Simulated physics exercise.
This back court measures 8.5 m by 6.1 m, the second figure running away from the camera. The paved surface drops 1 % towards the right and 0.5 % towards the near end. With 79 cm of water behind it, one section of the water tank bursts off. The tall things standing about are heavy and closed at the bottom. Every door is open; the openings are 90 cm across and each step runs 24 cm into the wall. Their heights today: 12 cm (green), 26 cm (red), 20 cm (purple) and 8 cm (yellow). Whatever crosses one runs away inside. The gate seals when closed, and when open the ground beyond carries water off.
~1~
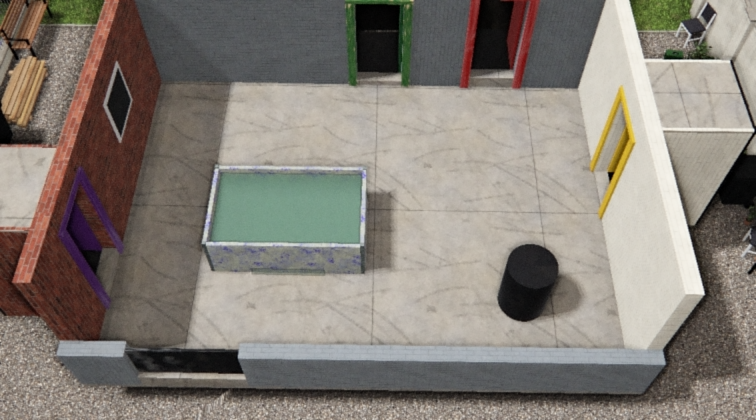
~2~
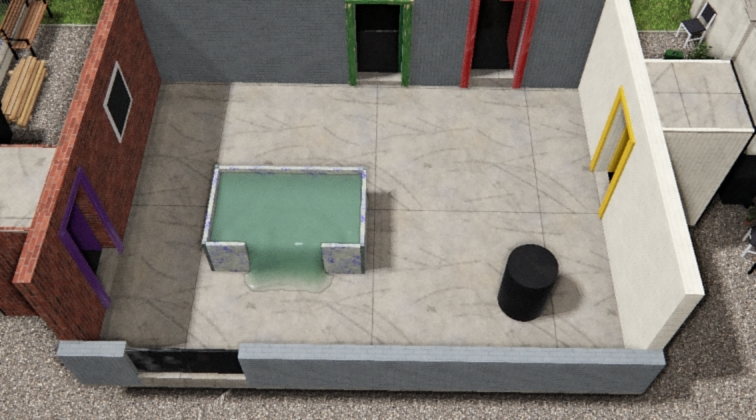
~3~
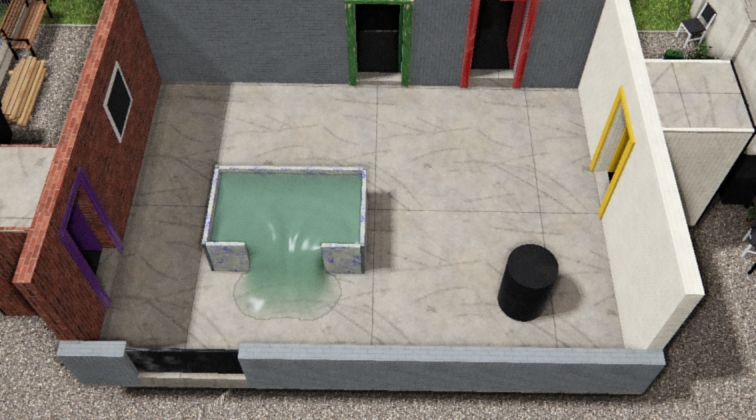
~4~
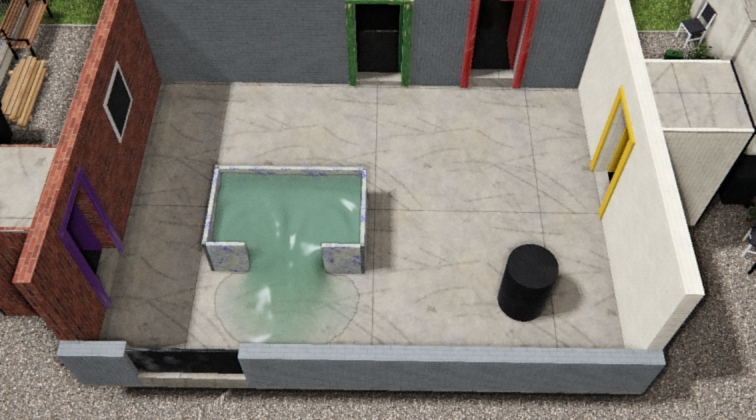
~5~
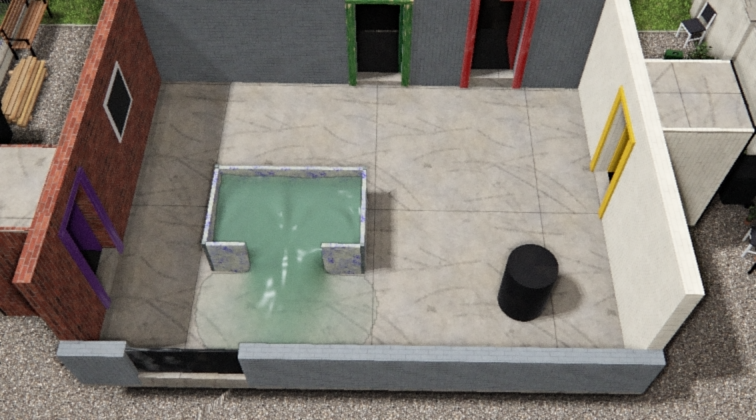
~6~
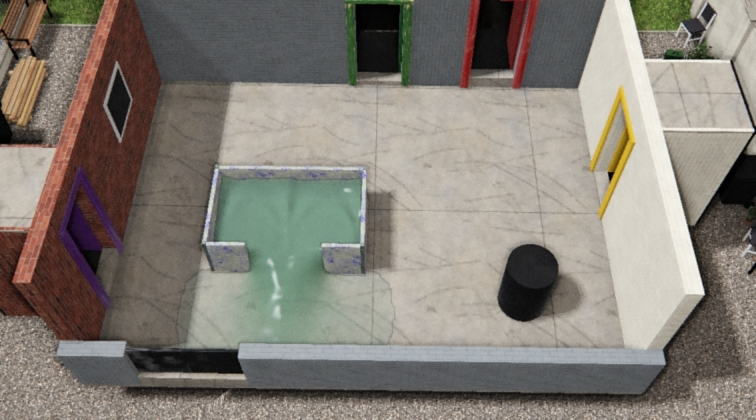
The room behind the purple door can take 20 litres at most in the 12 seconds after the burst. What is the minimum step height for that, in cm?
Close to 12 cm is just enough.
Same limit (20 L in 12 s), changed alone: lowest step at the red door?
About 7.5 cm at red.
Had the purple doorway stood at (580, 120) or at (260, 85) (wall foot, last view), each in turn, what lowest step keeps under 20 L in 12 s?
About 10.5 and 7.5 cm.
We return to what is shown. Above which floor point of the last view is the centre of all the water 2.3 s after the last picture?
At about (306, 288).
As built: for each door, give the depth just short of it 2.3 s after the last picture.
Depths in cm: Green 0, red 0, purple 18, yellow 0.
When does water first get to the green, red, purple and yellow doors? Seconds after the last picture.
Green 5.0 s, red 5.0 s, purple 1.1 s, yellow 2.8 s.
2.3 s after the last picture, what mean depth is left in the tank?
Roughly 28 cm on average.
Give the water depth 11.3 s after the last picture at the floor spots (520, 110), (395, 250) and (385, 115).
About 7, 4 and 8 cm.
Then, 0.7 s after the last picture water covers 15 % of the floor, deepest (52 cm) near (276, 365); it has not reached the purple door.
Then, 2.3 s after the last picture water covers 40 % of the floor, deepest (34 cm) near (628, 372); 18 cm at the purple door, 0 litres in over its 20 cm step.
Then, 11.3 s after the last picture water covers 95 % of the floor, deepest (14 cm) near (596, 254); 3 cm at the purple door, 0 litres in over its 20 cm step.
At the purple door as built, the water peaked near 18 cm, 2.1 s after the last picture.
Run again over the same 12 s with other heights there, 25 litres in over 11 cm, 8 litres over 14.5 cm. The limit of 20 litres is kept from about 12 cm up.
